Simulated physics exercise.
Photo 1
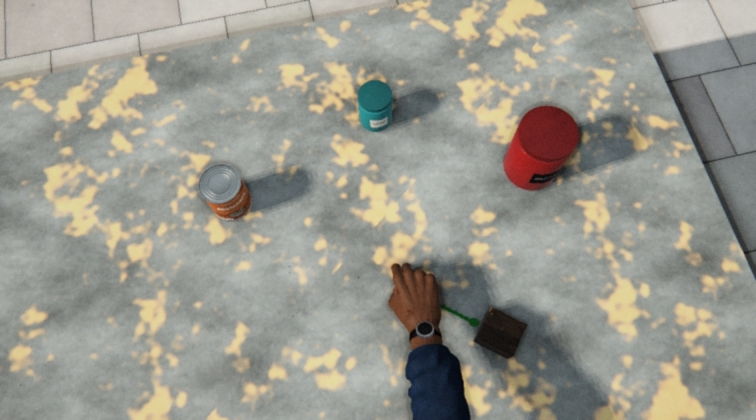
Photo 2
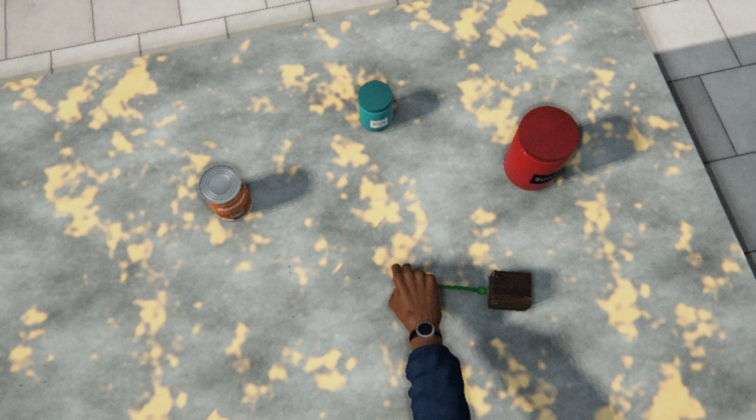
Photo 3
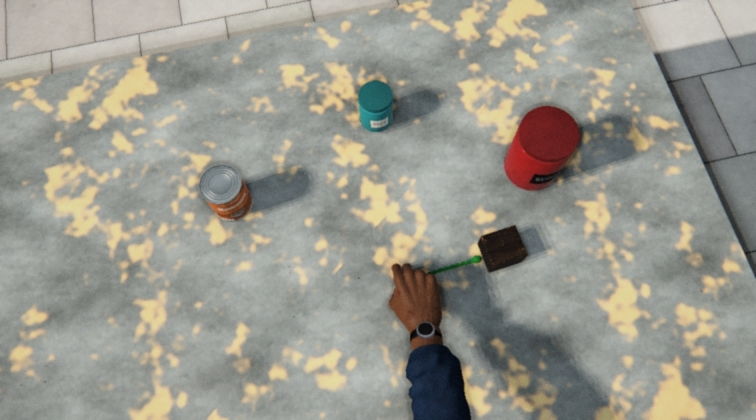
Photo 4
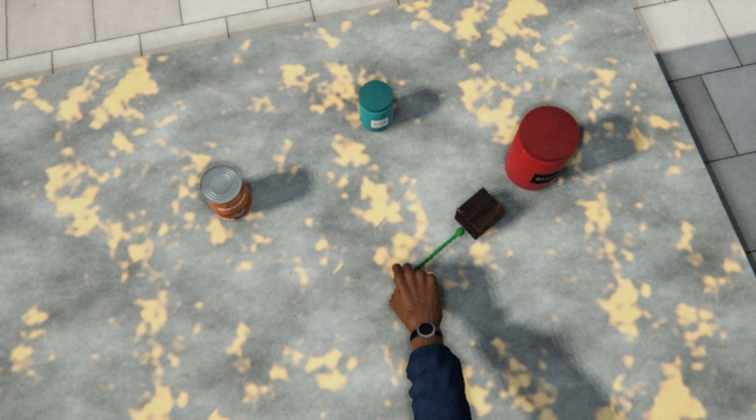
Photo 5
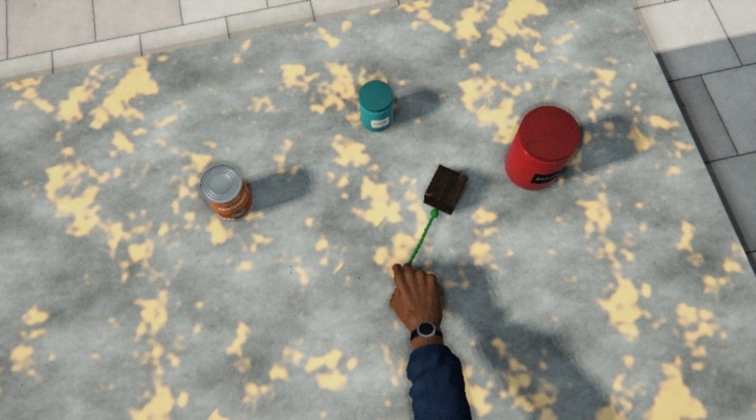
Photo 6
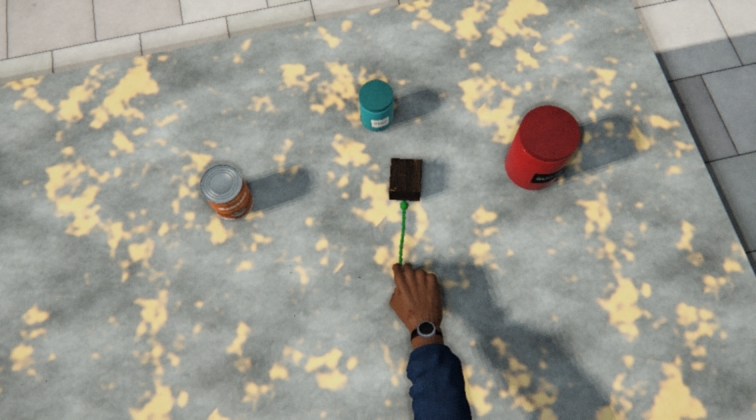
A hand swinging a dark block anticlockwise on a green cord above a table with a red canister, orange tin and turquoise jar.
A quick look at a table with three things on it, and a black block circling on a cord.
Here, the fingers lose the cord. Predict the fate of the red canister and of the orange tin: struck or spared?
Red canister - spared; orange tin - struck.
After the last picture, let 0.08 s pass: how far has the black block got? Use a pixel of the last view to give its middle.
I'd put it close to (325, 186).
Then, 0.08 s after the last picture, block near (325, 186).
Then, 0.20 s after the last picture, block near (259, 187); orange tin pushed aside.
At rest, block near (253, 184); orange tin pushed aside. The red canister escapes it and the orange tin is struck.
